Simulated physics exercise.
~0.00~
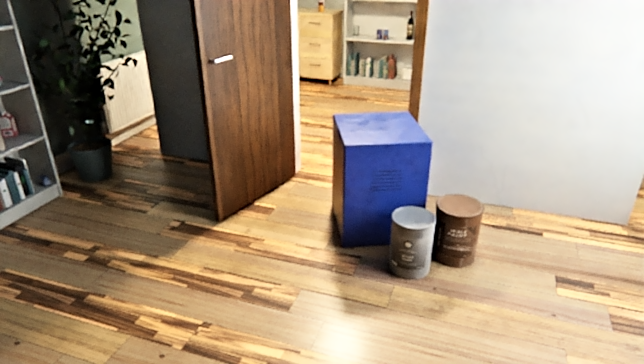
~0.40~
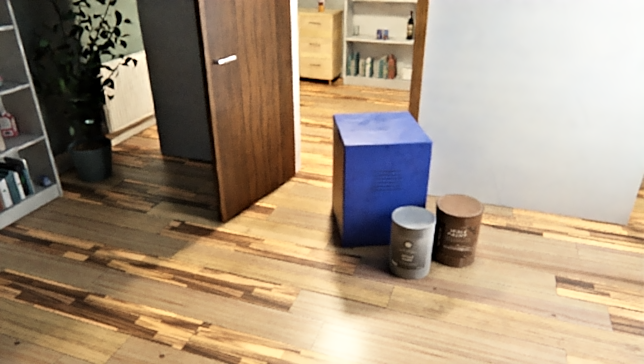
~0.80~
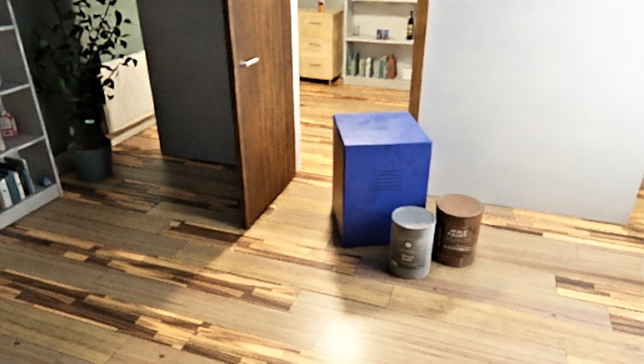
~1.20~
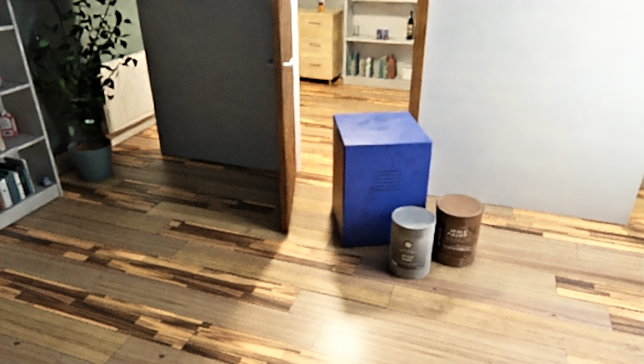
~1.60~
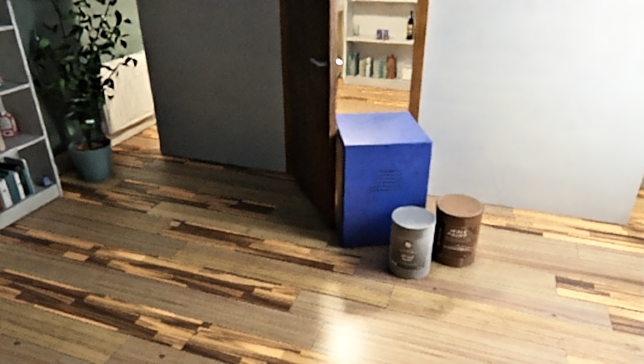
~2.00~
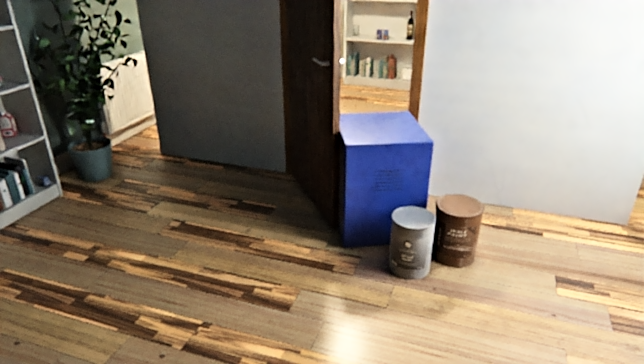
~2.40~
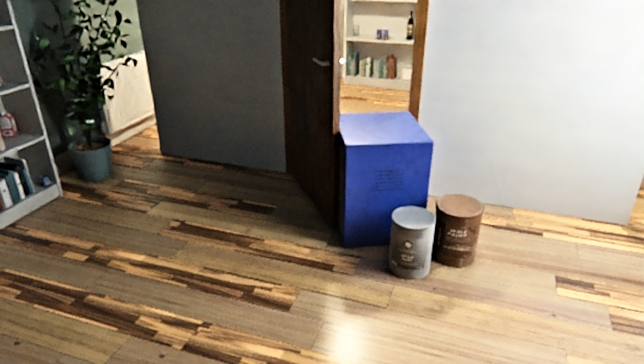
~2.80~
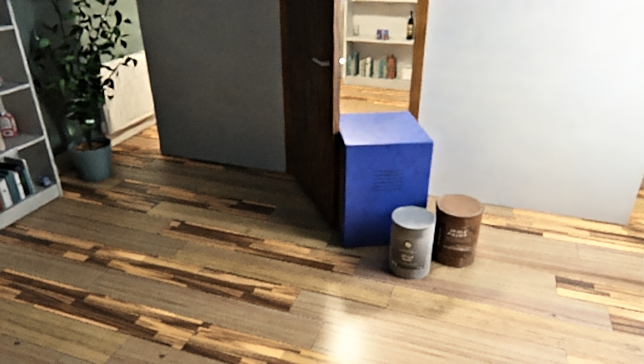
A brown wooden door stands wide open in a doorway, seen from slightly above in a room with a striped wooden floor. A blue box-shaped appliance sits by the opening, with a grey pail and a brown pail close together at its lower right, while a leafy plant and a white shelf stand at the left. The door, at first still, swings rightward towards its frame, passing edge-on to the view. It reaches the blue appliance and stops there, still partly open. The appliance and both pails stay where they are, and shelves remain visible through the gap.
